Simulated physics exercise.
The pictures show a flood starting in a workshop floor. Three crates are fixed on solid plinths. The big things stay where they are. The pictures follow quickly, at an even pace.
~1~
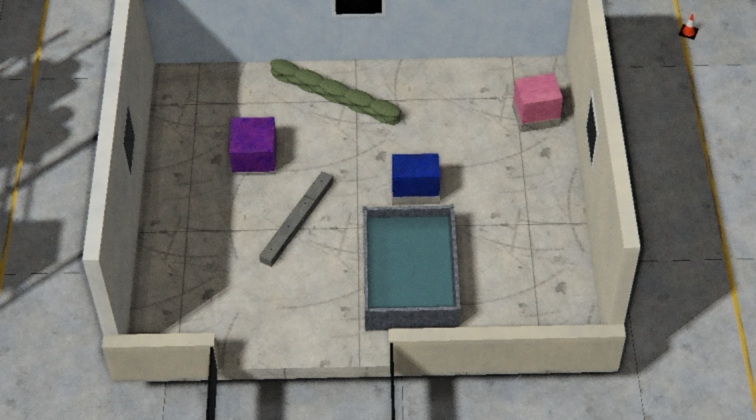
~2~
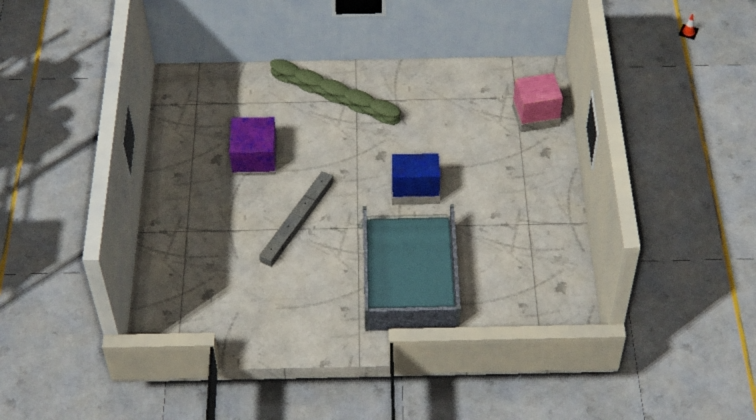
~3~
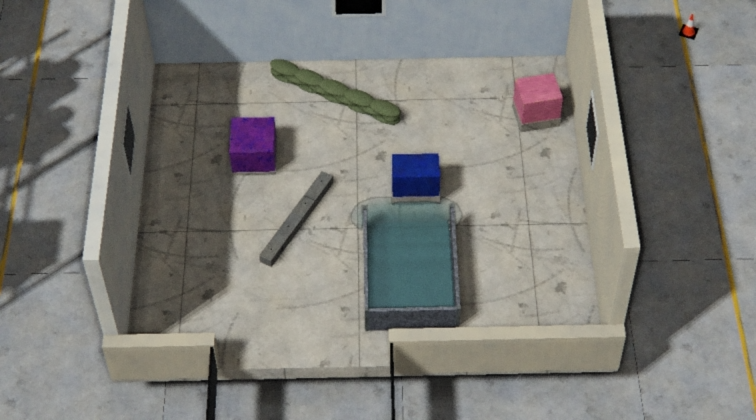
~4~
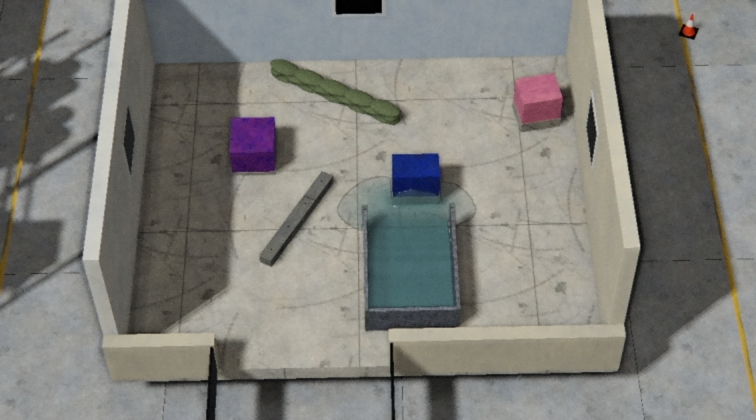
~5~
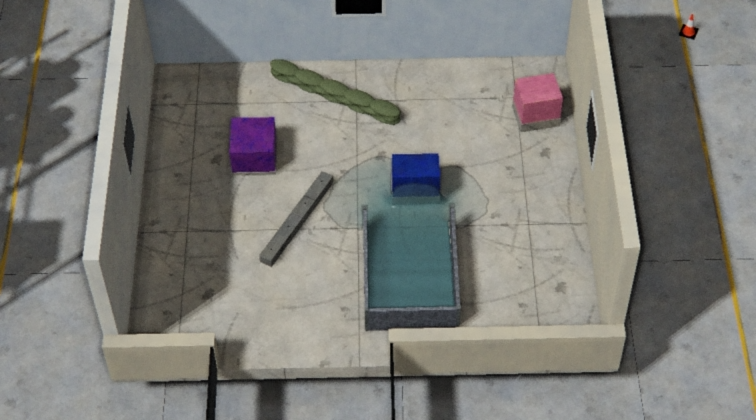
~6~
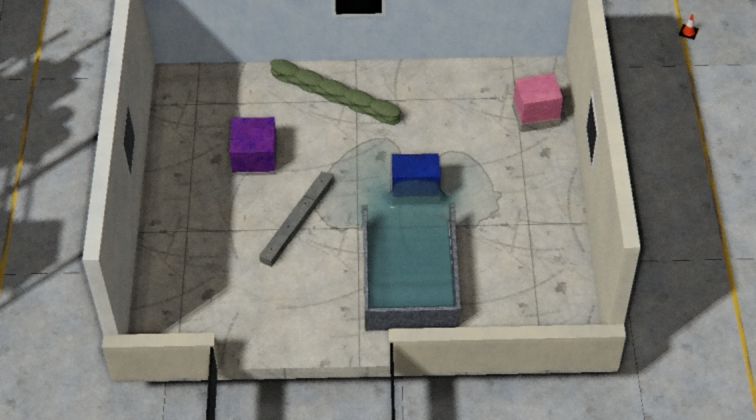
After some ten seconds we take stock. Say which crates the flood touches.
One by one: The purple crate stays dry; the pink crate stays dry; the blue crate gets wet.
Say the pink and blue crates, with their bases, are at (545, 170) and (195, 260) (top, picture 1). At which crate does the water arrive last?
The blue one.
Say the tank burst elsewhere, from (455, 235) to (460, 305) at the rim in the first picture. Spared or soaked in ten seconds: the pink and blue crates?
Pink crate escapes it; blue crate keeps dry.
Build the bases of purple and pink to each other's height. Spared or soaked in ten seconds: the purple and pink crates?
Then: The purple one is spared, the pink one is wetted.
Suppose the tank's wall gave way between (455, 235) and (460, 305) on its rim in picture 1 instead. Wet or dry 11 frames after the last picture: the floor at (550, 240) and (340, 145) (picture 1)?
One after the other: Awash, not flooded.
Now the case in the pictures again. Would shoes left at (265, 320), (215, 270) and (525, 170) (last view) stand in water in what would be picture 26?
As listed: Under water, clear, wet.
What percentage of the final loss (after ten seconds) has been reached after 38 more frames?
Roughly 50 per cent.
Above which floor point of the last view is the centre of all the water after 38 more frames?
Around (382, 181).
A moment on, water covers 15 % of the floor; the purple crate not reached, the pink crate water round its plinth, the blue crate water round its plinth.
Next, water covers 30 % of the floor; the purple crate water round its plinth, the pink crate water round its plinth, the blue crate water round its plinth.
Then, water covers 40 % of the floor; the purple crate water round its plinth, the pink crate water round its plinth, the blue crate water round its plinth.
Later, water covers 60 % of the floor; the purple crate water round its plinth, the pink crate water round its plinth, the blue crate water round its plinth.
In the end, water covers 85 % of the floor; the purple crate stayed above the water, the pink crate stayed above the water, the blue crate was topped.
